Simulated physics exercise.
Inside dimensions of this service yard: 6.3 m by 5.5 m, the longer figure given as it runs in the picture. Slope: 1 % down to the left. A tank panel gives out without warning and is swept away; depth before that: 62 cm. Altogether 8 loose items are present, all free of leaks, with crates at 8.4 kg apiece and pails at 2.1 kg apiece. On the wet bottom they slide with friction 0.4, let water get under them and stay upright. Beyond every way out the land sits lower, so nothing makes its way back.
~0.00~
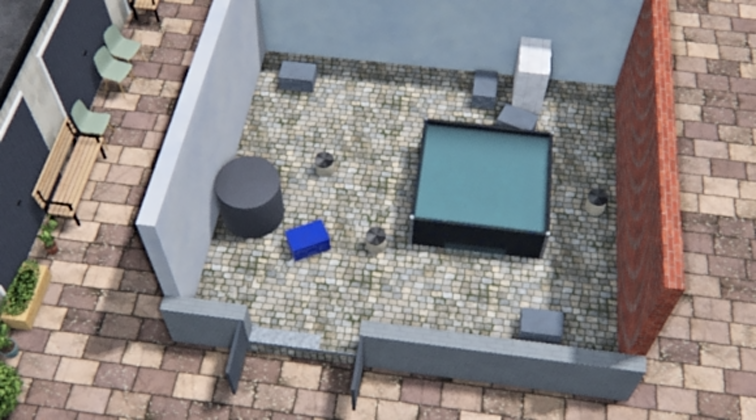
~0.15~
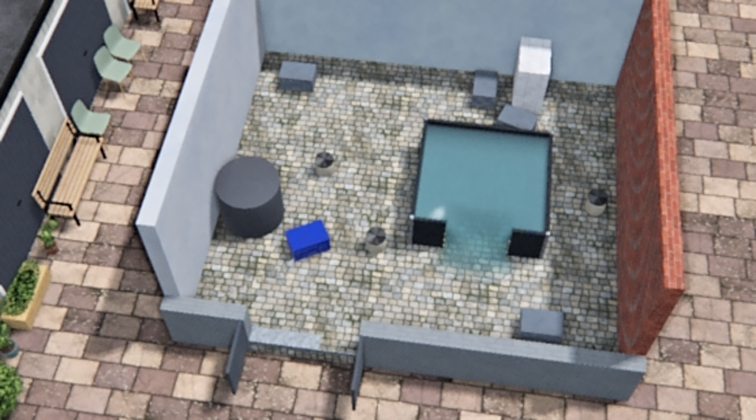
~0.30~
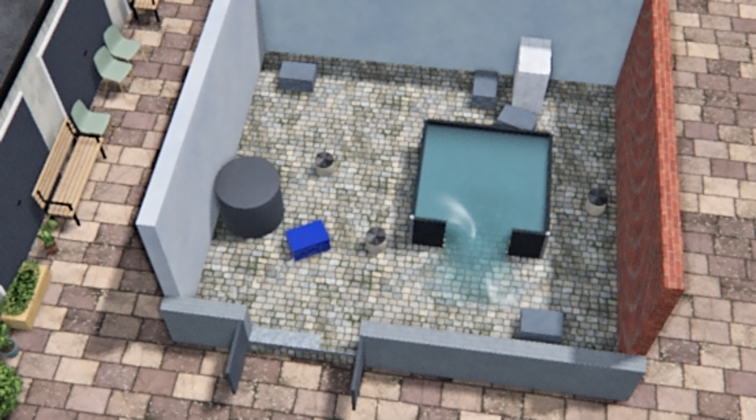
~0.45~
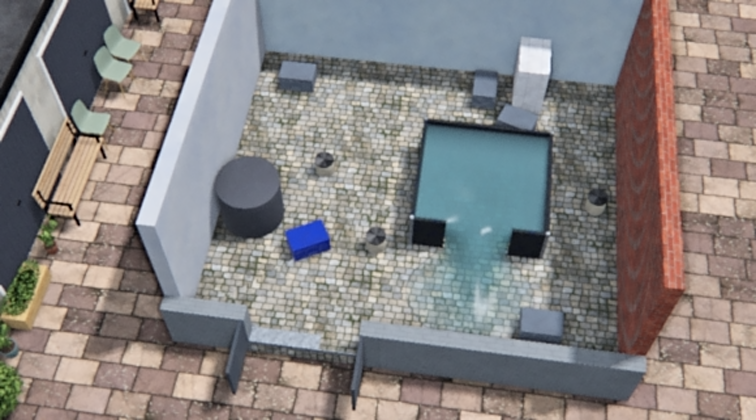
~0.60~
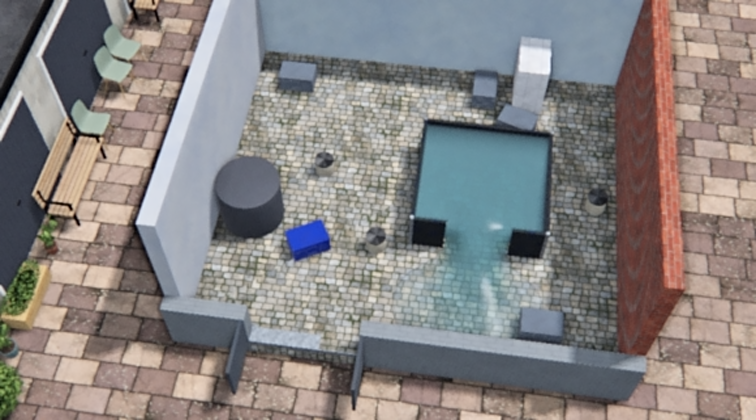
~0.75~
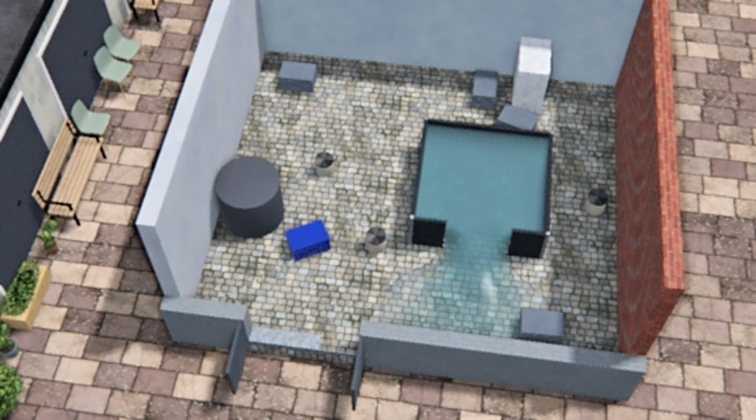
At first, a dark-sided tank of teal water stands closed in a walled, cobbled yard, with a blue crate nearby. Then the middle of its front side gives way and water pours through the gap, spreading across the cobbles toward the low front wall, while the crate and other loose items stay still.
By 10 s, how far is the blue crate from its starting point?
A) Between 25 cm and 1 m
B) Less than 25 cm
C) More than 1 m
Option C: More than 1 m.
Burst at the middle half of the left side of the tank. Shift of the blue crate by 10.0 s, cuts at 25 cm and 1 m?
What happens next is that the blue crate gets swept a long way.
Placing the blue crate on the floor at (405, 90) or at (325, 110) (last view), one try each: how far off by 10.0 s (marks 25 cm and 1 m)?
First it drifts a modest way, then it drifts a modest way.
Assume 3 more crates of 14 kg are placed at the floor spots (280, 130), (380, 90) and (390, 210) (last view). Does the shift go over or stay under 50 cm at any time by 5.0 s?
In the order listed: Behind the line; behind the line; behind the line.
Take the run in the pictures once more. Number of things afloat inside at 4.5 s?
Count: 2.
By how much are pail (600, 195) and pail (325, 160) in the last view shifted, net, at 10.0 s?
Lab note - net shifts in order: 450 cm; 200 cm.
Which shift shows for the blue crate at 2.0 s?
It is about 0 cm out of place by then.
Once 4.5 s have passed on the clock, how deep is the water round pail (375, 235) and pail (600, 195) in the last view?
1 and 12 cm.
After 2.0 s the blue crate is near (308, 235), 0.0 m from its start, aground; 0 of 8 are out; 1 afloat.
After 4.5 s the blue crate is near (307, 155), 1.6 m from its start, aground; 0 of 8 are out; 2 afloat.
After 7.0 s the blue crate is near (302, 124), 2.2 m from its start, aground; 0 of 8 are out; 2 afloat.
After 10.0 s the blue crate is near (284, 101), 2.8 m from its start, afloat; 0 of 8 are out; 6 afloat.
